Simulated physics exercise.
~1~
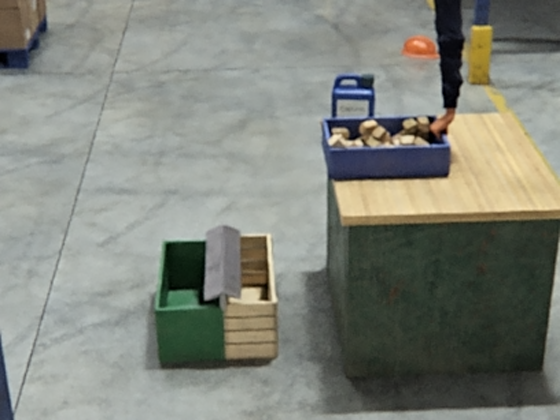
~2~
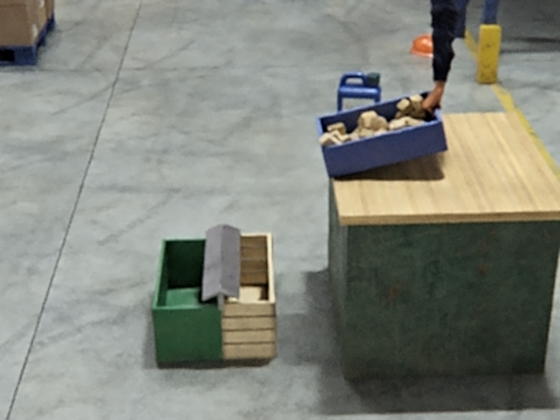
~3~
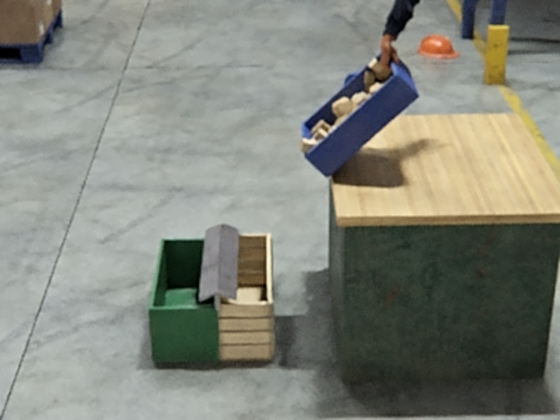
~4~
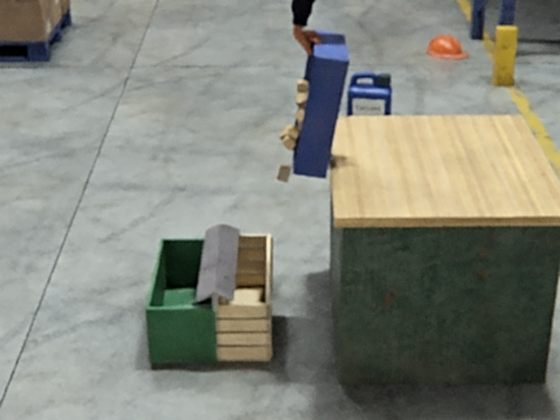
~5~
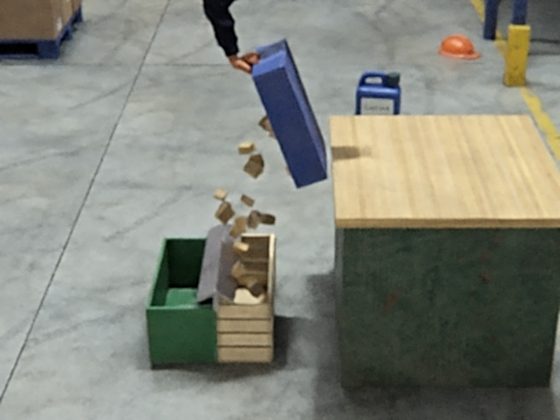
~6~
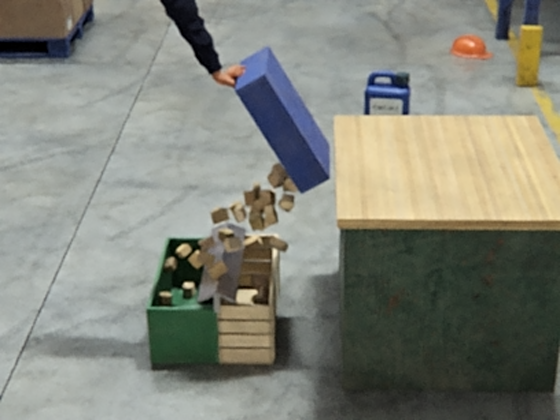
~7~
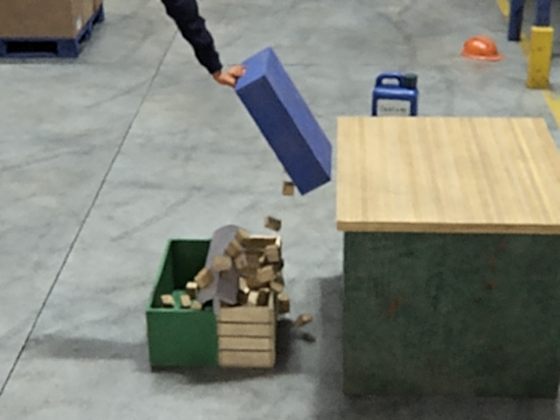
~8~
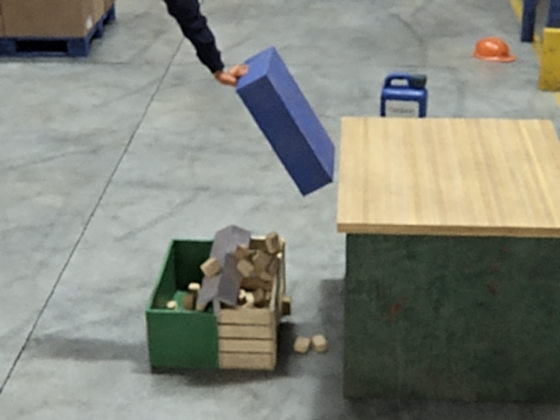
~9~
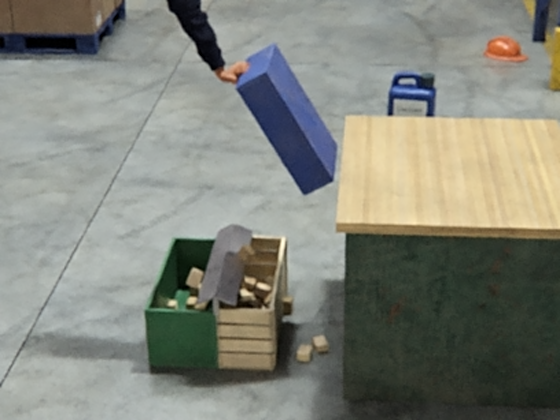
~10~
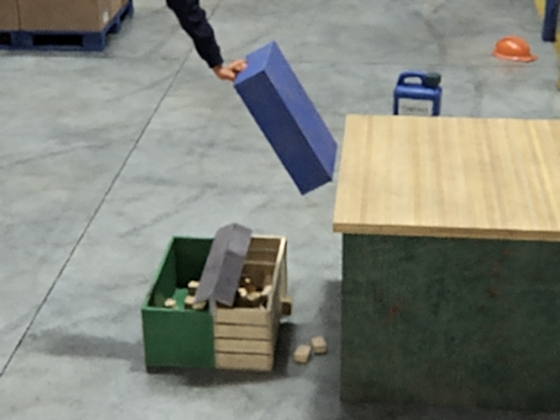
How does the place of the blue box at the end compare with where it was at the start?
At the start the blue box sat level on top of the bench, near its left end. By the end it was held in the air just left of the bench, steeply tipped above the containers on the floor.
